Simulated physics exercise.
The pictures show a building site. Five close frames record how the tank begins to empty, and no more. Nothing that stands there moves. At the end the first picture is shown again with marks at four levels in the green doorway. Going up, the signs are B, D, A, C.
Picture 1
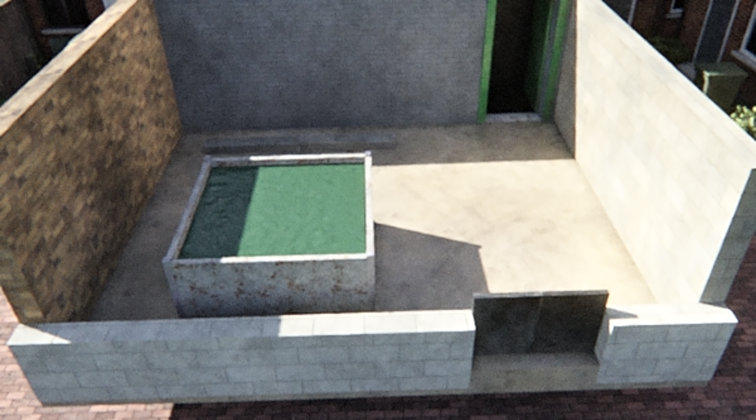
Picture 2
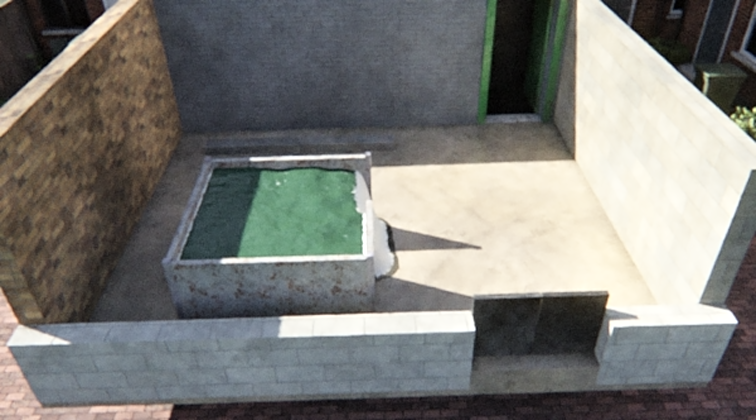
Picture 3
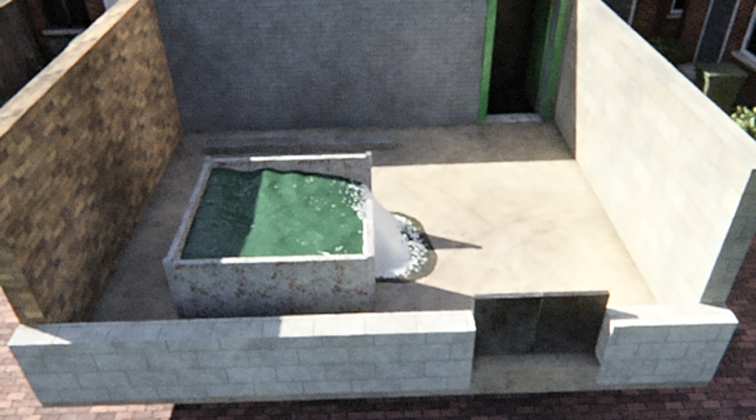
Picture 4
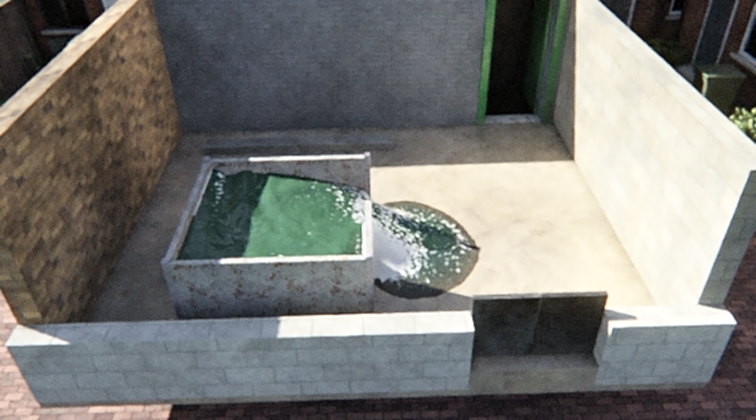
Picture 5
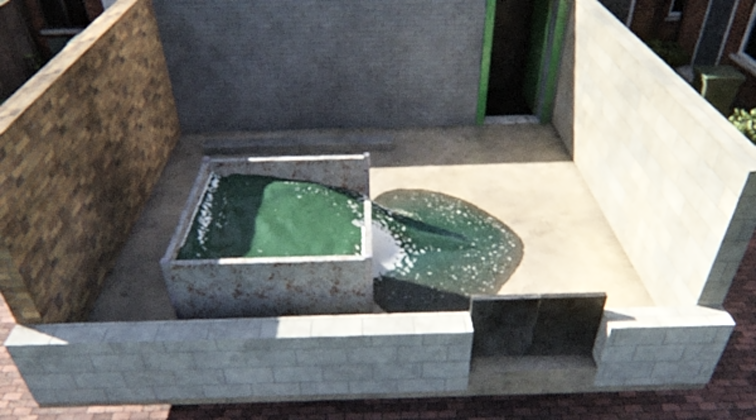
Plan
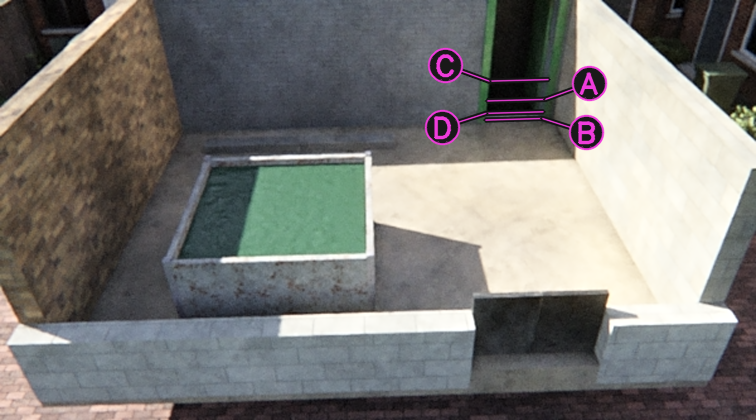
In this clip, green water in a raised stone tank within a walled yard starts moving and pours over the right side, then spreads rightward across the pale ground in a widening, foam-flecked pool near the shut gate.
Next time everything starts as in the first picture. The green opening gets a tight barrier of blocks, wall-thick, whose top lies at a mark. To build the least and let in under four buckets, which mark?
Go for A.
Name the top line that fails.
D.
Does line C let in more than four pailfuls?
No, not at all.
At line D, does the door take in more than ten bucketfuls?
Yes.
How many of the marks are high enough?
Two.
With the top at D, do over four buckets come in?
Yes, that goes wrong.
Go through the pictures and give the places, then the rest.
Water in the tank at rest, its middle at (281, 208); foot of the green doorway at (513, 121); shut gate at (538, 304).
Water covers 1 % of the ground and shows as far out as (391, 258).
Water covers 3 % of the ground and shows as far out as (424, 267).
Water covers 7 % of the ground and shows as far out as (473, 250).
Water covers 13 % of the ground and shows as far out as (515, 239).
On the marked copy, A at (516, 100); B at (513, 119); C at (518, 80); D at (514, 112); from the bottom up B, D, A, C.
With A, a bucket or two gets in.
With B, dozens of bucketfuls pour in.
With C, nothing gets over.
With D, some 15 bucketfuls get in.
